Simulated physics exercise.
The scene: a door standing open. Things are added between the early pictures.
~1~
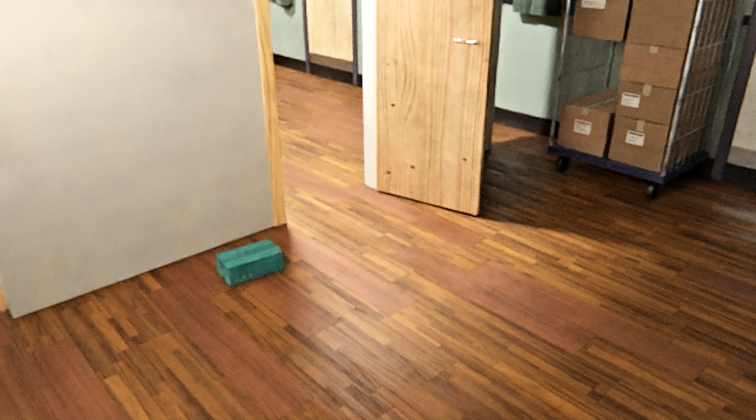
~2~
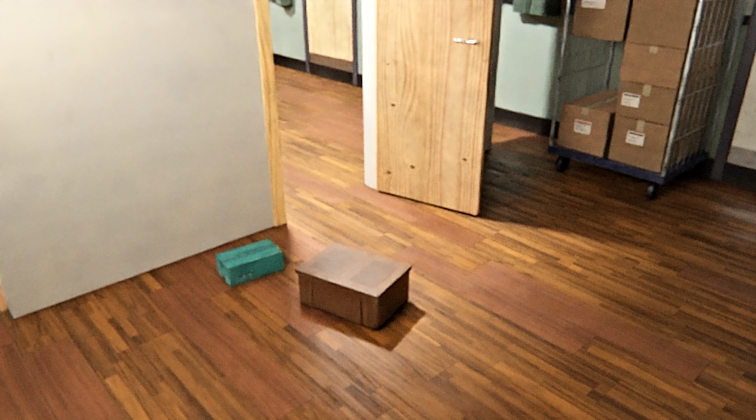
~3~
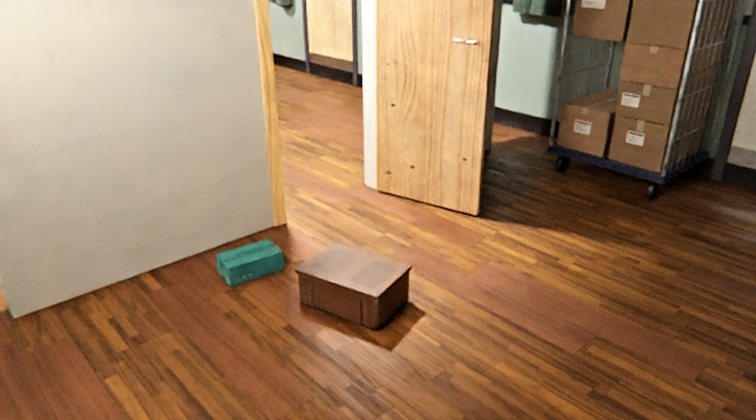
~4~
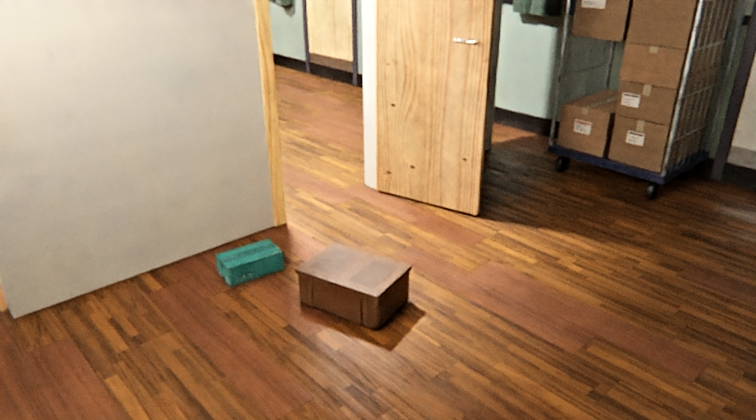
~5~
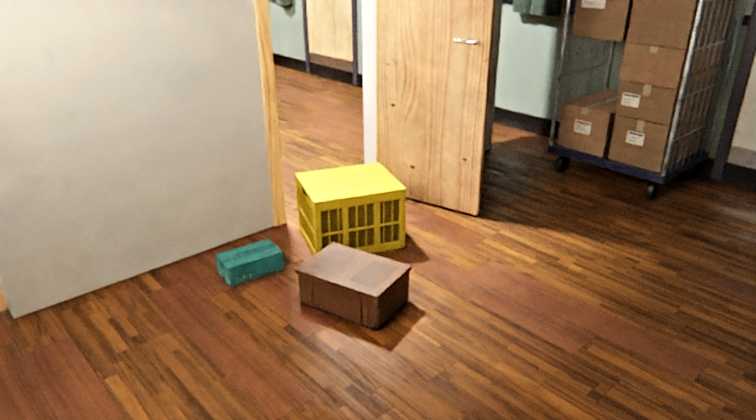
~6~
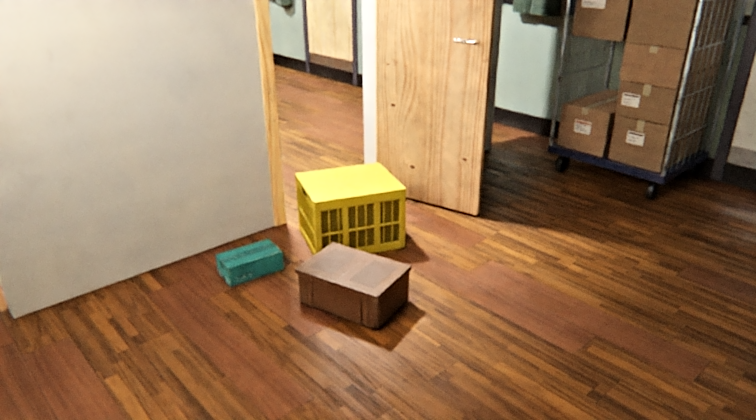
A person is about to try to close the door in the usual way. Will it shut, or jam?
Outcome: The door stops short.
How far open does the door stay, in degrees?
Some 55° open.
Then, 0.60 s after the last picture, door 83° open.
Then, 0.80 s after the last picture, door 68° open.
At rest, door 57° open; all 3 in place. Seen from the same camera at the end, yellow chest near (347, 210).
